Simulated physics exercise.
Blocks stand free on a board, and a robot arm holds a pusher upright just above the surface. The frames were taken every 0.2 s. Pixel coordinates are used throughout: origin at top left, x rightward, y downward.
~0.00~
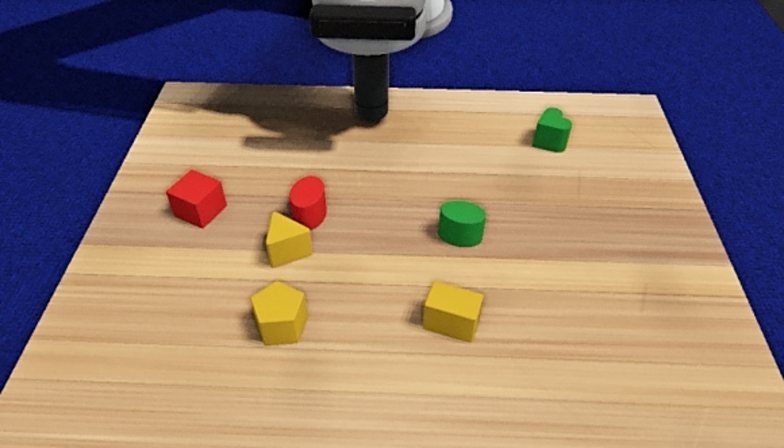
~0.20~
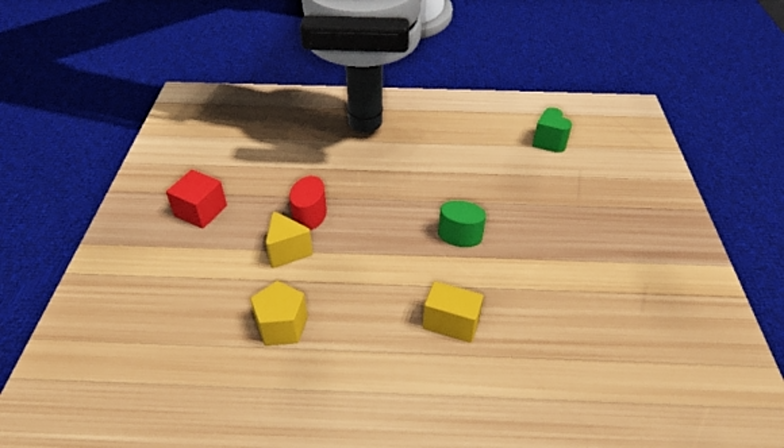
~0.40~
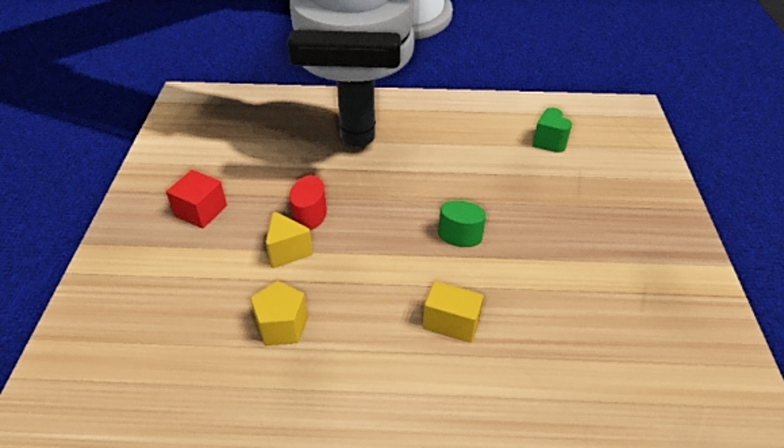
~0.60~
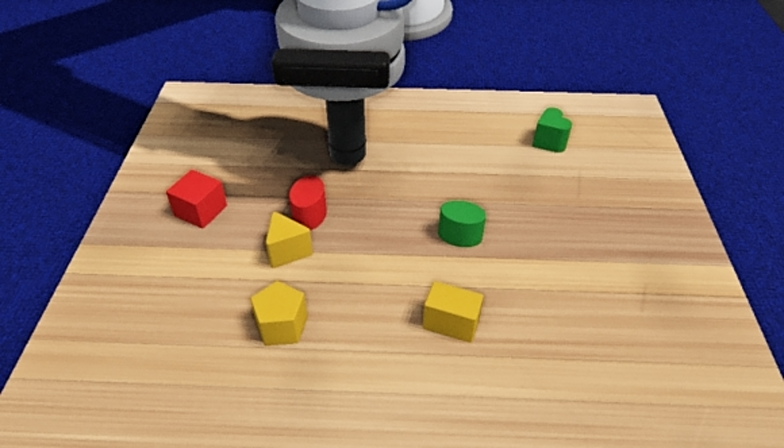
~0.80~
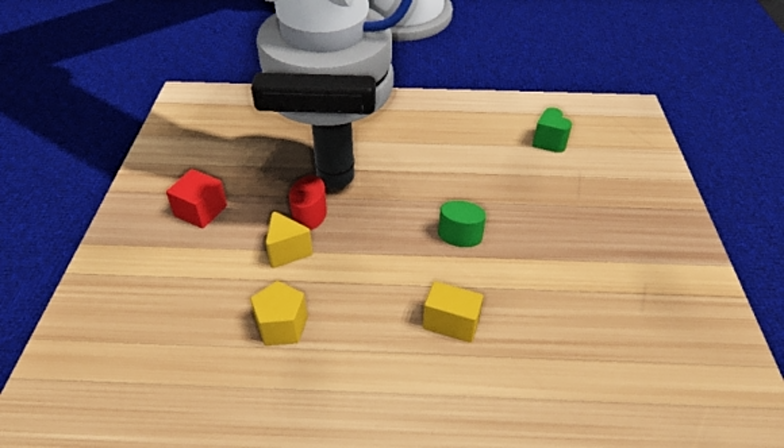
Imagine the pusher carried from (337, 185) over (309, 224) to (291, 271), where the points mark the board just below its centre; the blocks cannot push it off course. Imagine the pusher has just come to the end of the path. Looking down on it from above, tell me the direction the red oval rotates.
Watching from overhead, you'd notice the red oval rotating clockwise.
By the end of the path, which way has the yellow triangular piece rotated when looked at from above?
The answer is counter-clockwise.
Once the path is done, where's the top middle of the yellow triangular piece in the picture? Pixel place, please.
It should be at (249, 275) by then.
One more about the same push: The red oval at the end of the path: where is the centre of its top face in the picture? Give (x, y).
By then it is at (238, 249).
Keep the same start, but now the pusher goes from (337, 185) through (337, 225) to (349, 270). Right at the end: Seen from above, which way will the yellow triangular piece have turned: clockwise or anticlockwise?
Turns anticlockwise.
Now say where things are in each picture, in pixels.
In the first frame, lower end of the pusher at (372, 112), tops of blocks, yellow five-sided block at (277, 302), yellow triangular piece at (283, 228), red oval at (307, 190).
In the second frame, pusher at (366, 123), blocks as before.
In the third frame, pusher at (358, 137), blocks as before.
In the fourth frame, pusher at (348, 155), blocks as before.
In the fifth frame, pusher at (336, 177), yellow five-sided block at (277, 302), yellow triangular piece at (283, 228), red oval at (307, 190).
On the path given first. One third of the way, pusher at (317, 203); yellow triangular piece at (275, 240), turned 20° anticlockwise; red oval at (288, 212).
Two thirds of the way, pusher at (299, 230); yellow triangular piece at (257, 267), turned 55° anticlockwise; red oval at (260, 238), turned 25° clockwise.
At the end, pusher at (290, 263); yellow five-sided block not moved; yellow triangular piece at (249, 275), turned 60° anticlockwise; red oval at (238, 249), turned 75° clockwise.
